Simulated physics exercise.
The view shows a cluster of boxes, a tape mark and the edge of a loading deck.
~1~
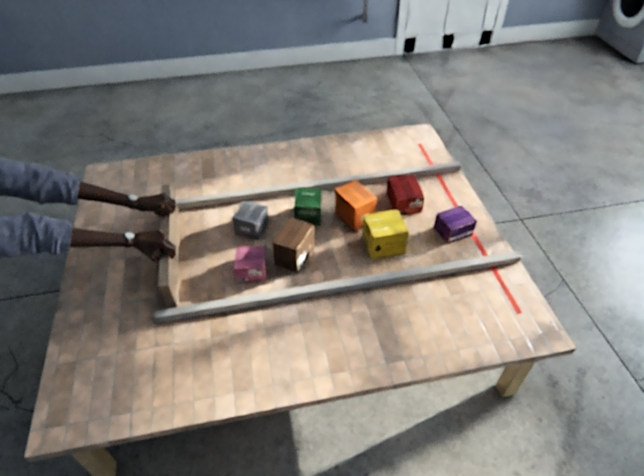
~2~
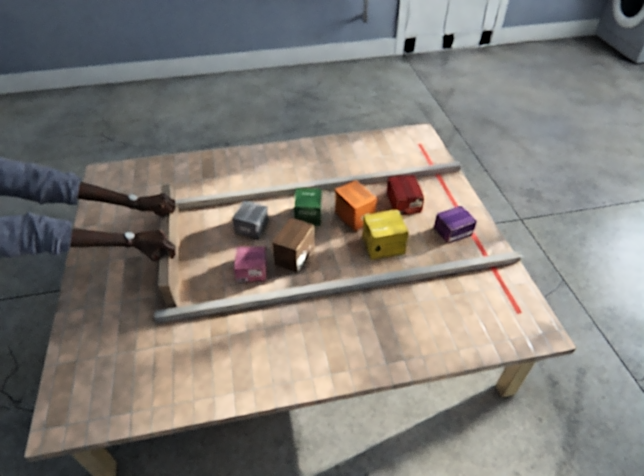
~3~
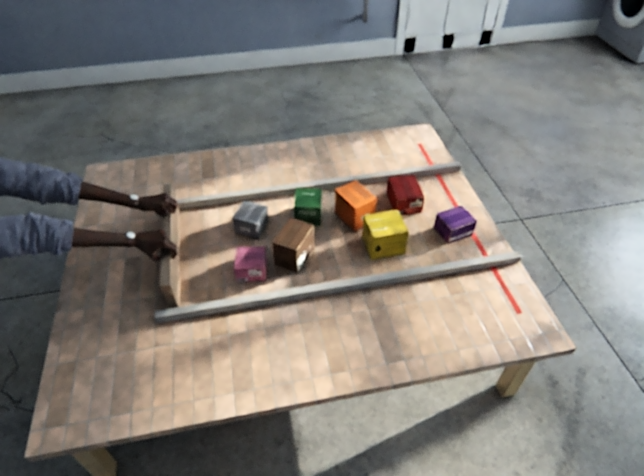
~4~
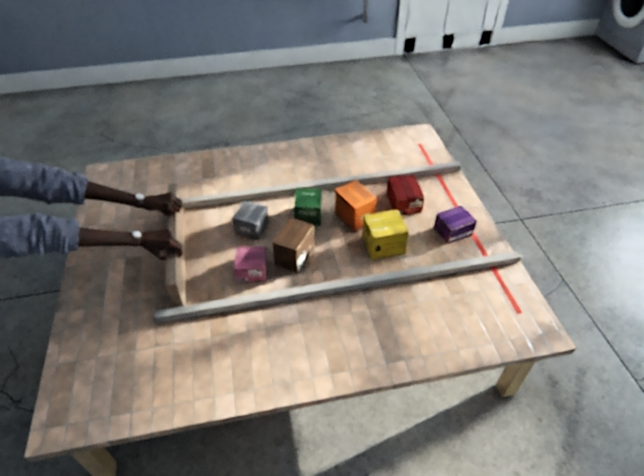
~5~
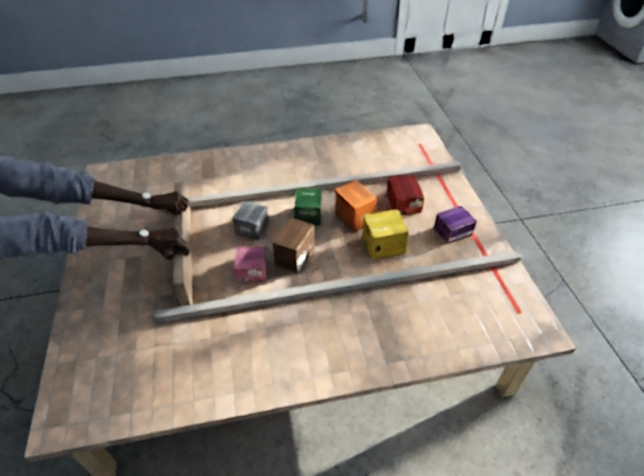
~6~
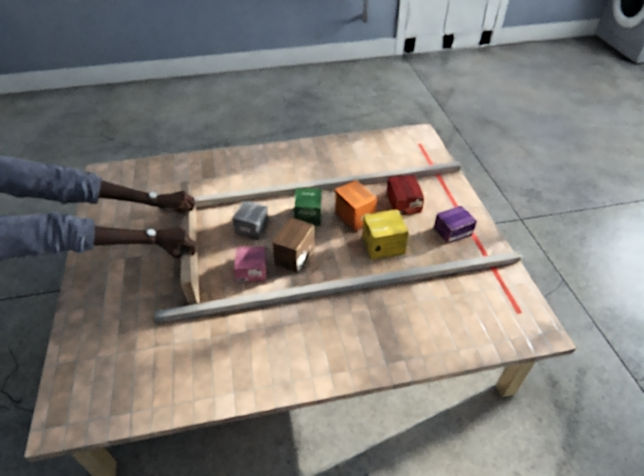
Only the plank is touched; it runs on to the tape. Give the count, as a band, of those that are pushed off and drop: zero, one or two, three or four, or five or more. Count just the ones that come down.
Those that drop number five or more.
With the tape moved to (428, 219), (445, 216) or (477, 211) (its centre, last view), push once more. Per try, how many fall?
In order, 4, 4 and 8.
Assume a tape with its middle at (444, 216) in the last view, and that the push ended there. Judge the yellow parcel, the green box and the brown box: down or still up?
I'd say the yellow parcel gets knocked off, the green box stays aboard and the brown box stays aboard.
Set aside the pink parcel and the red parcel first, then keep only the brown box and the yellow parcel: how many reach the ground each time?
That gives 4 in the first case, then 4 in the second.
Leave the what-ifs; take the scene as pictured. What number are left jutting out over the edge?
In total, 0 of them.
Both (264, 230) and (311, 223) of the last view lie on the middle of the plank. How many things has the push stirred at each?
At the first spot the count is 3, and at the second it is 6.
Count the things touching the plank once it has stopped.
It is in contact with 2.
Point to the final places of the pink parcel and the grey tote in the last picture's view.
About (487, 226), and about (462, 185).
A little later, none off yet; purple parcel at rest near (455, 224); red parcel at rest near (405, 195); yellow parcel at rest near (384, 235).
When it is over, the number that fall off is five or more; down, brown box, green box, orange tote, yellow parcel, red parcel and purple parcel.
